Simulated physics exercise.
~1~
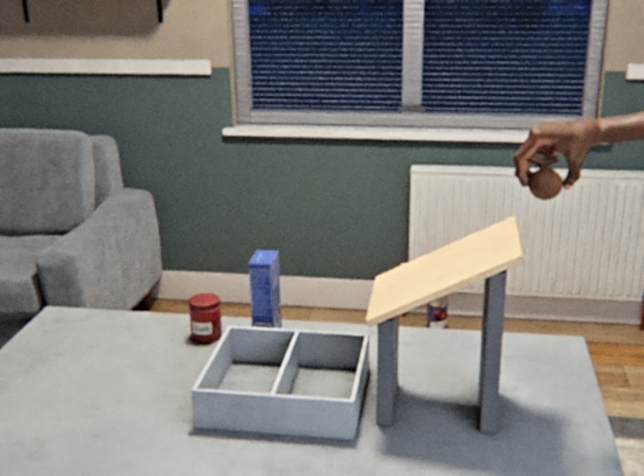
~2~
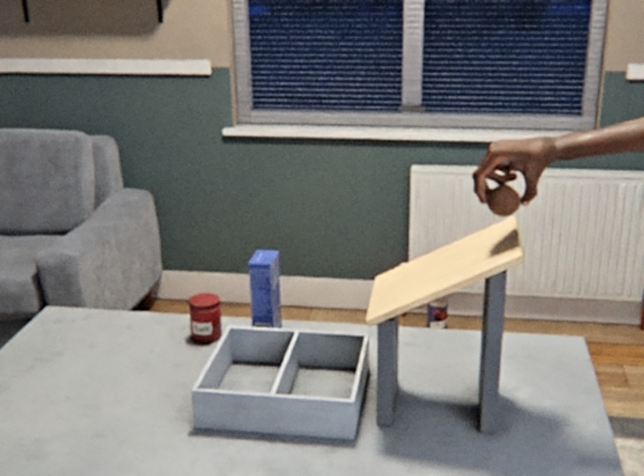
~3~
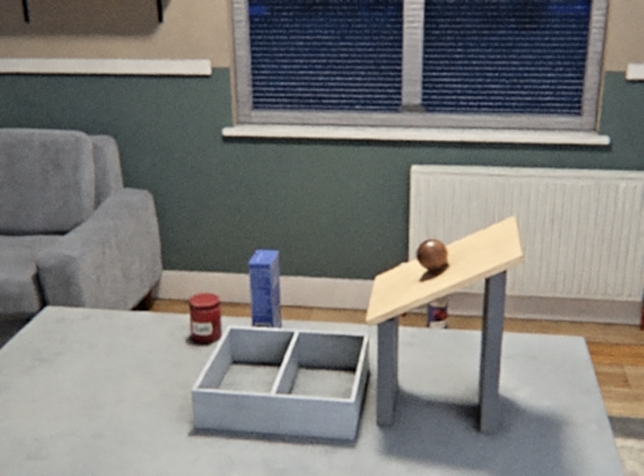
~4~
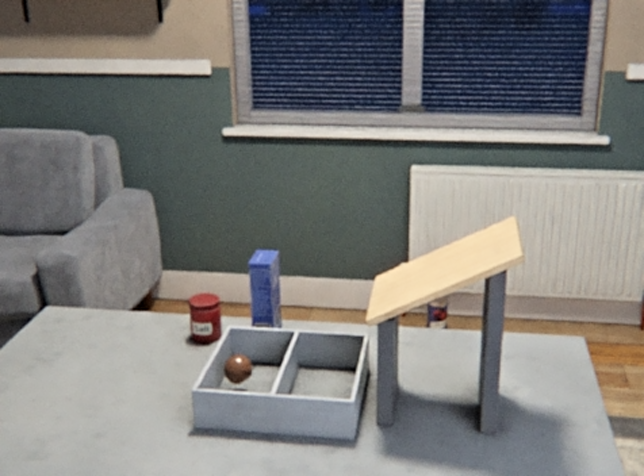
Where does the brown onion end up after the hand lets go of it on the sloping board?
It ends up in the farther bay of the tray, the one on the left, away from the board.
